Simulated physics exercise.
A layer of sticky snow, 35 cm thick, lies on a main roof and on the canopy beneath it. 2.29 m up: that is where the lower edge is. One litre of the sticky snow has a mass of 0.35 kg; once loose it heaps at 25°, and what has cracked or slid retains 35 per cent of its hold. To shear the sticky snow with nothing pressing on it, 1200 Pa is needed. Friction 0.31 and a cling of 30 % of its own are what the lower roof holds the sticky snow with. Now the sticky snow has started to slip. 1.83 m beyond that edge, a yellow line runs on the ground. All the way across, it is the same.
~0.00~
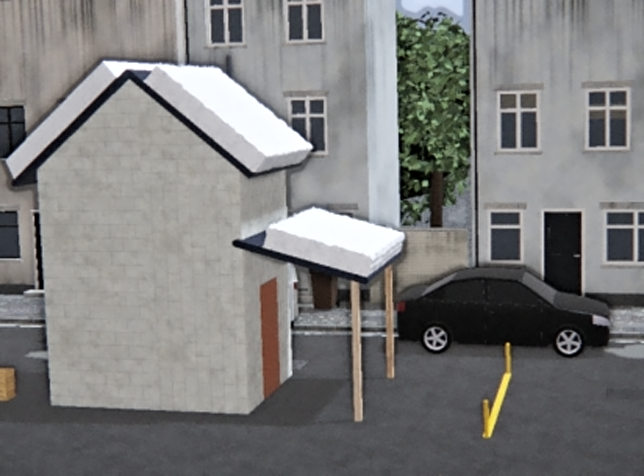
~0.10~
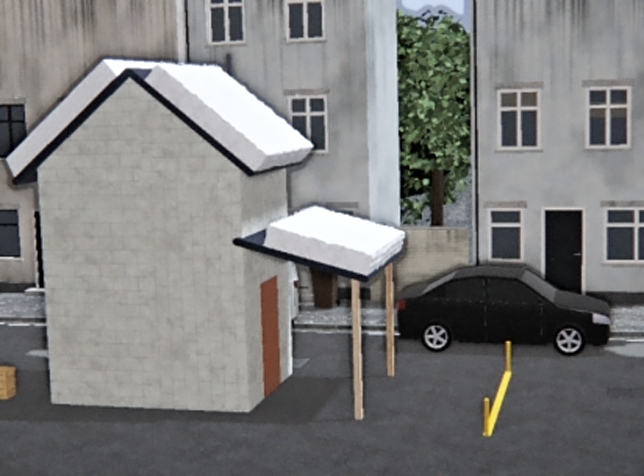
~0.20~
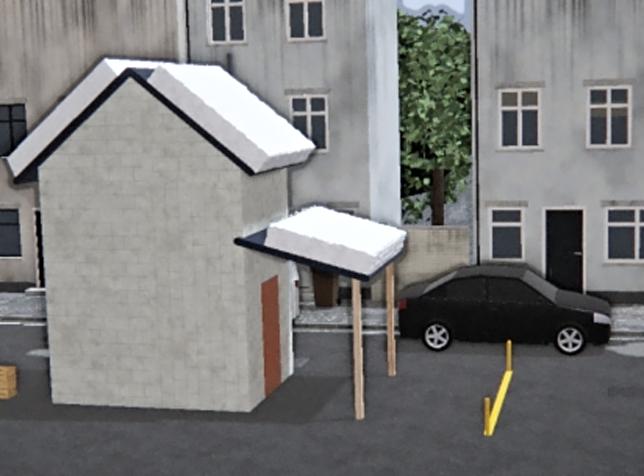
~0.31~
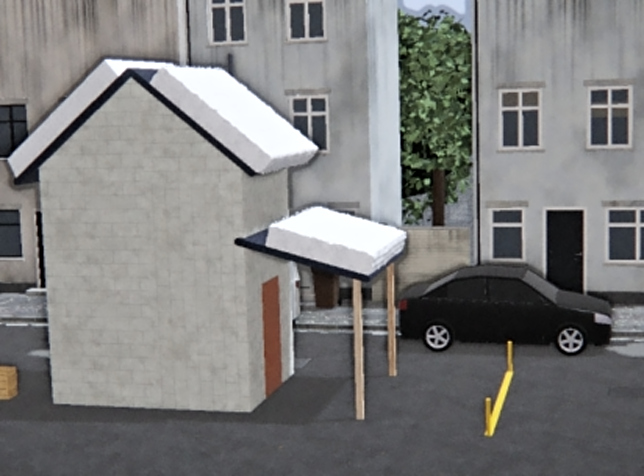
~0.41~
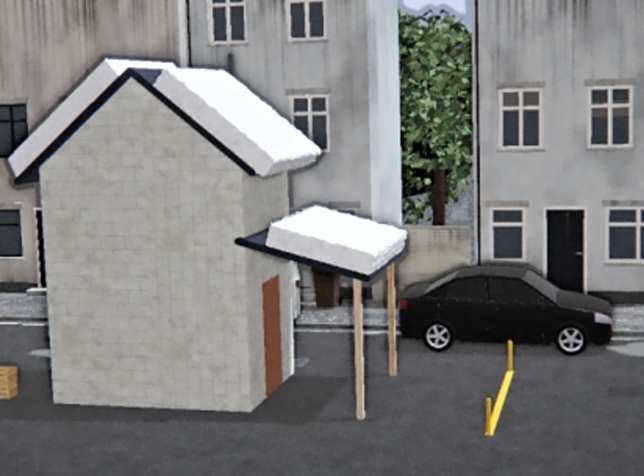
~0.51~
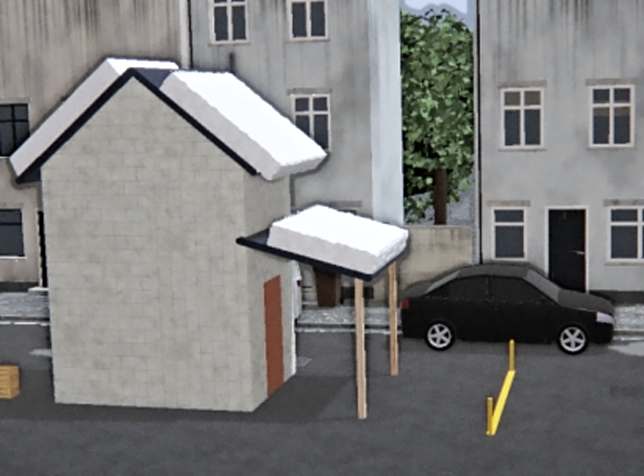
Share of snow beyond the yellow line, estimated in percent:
Approximately 3 percent.
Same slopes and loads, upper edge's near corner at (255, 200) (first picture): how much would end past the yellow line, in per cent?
Result: Near 0 %.
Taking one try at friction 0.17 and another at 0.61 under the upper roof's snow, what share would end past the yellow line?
One try each gives 25 % and then 0 %.
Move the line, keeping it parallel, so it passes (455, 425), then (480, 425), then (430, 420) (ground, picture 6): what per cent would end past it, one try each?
About 16 %, 7 %, 30 %.
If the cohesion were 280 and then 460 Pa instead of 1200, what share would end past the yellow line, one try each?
In that order: 35 %, 30 %.
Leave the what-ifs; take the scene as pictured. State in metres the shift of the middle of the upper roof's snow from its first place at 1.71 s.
About 2.4 m.
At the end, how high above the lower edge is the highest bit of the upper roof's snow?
About 1.1 m above the lower edge.
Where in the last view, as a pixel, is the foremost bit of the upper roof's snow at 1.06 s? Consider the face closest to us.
Pixel: Approx. (313, 220).
After 1.06 s, none is below the lower edge and 0 % is past the line.
After 1.71 s, none is below the lower edge and 0 % is past the line.
After 2.35 s, 24 % is below the lower edge and 0 % is past the line.
After 3.00 s, 49 % is below the lower edge and 3 % is past the line.
After 4.80 s, at the end, 54 % is below the lower edge and 3 % is past the line.
